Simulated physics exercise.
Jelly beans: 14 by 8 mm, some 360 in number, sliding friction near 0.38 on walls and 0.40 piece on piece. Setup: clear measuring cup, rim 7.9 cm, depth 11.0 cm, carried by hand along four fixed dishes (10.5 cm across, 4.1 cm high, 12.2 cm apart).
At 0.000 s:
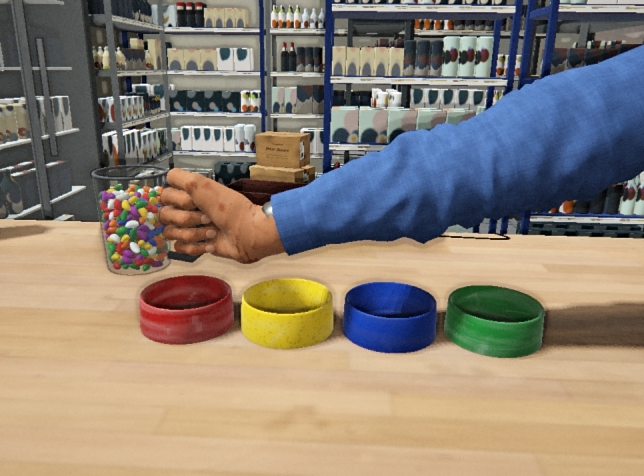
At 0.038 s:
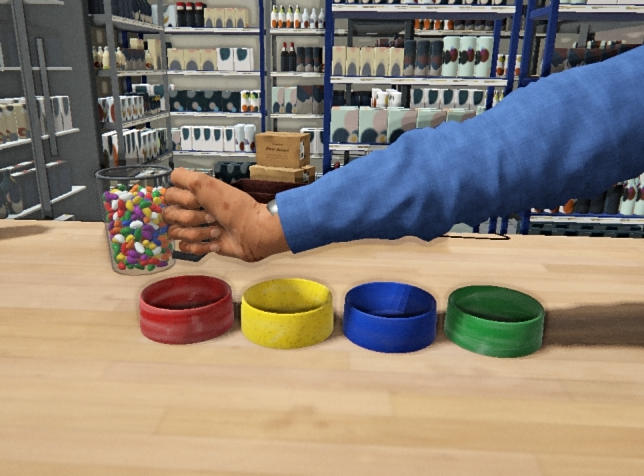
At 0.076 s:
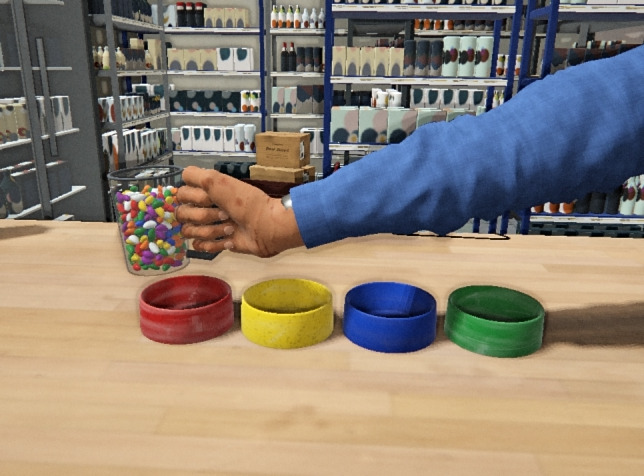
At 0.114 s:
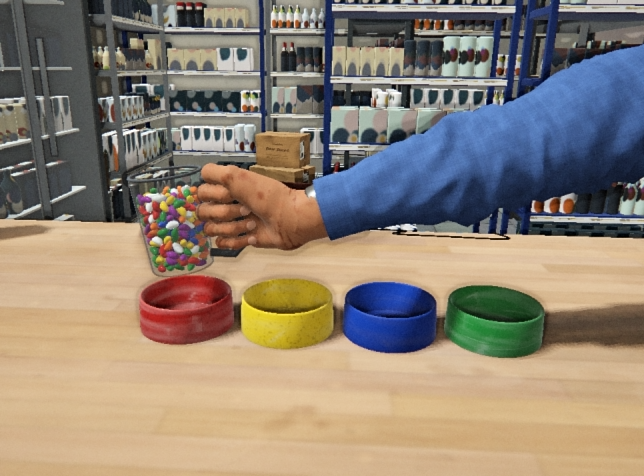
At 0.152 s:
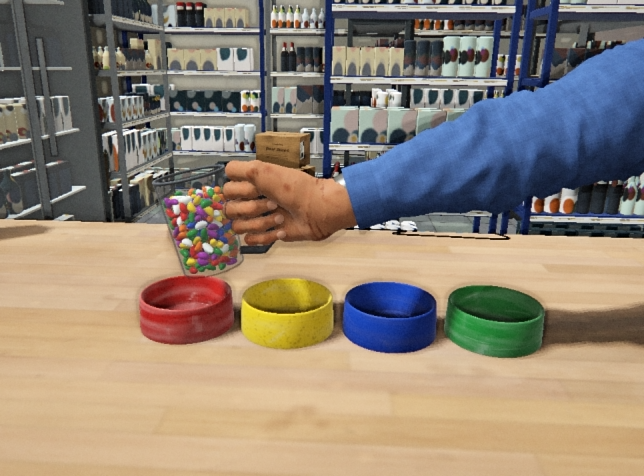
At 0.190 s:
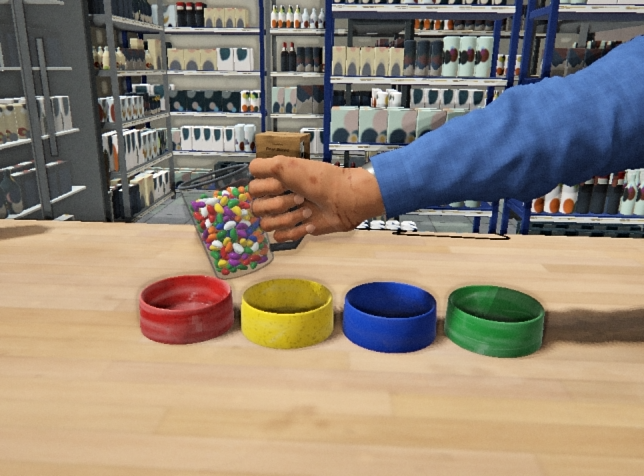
In this clip, a hand in a blue sleeve holds a clear cup of colorful jelly beans, moving it a short way right behind the red and yellow dishes in a row of four while gradually tilting its rim left.
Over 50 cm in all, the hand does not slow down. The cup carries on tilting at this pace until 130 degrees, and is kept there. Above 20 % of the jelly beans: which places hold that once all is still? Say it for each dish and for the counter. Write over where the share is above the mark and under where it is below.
Red: Under; blue: Under; green: Over; yellow: Under; counter: Under.
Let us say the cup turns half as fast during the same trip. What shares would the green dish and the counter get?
It would be green 90 and counter 10.
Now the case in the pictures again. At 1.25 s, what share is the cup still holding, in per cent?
Roughly 5 %.
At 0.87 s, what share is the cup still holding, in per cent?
I'd put it at roughly 95 per cent.
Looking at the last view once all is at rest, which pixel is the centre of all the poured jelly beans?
About (501, 317).
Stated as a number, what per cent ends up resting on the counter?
Estimate: Near 10 per cent.
After 0.60 s, tilt 72 degrees; cup holds 100 %.
Then, at 0.87 s, tilt 107 degrees; cup holds 95 %, green 5 %.
After 1.25 s, tilt 130 degrees; cup holds 5 %, green 90 %.
At rest (2.3 s), red 0 %, blue 0 %, green 90 %, yellow 0 %, counter 10 %.
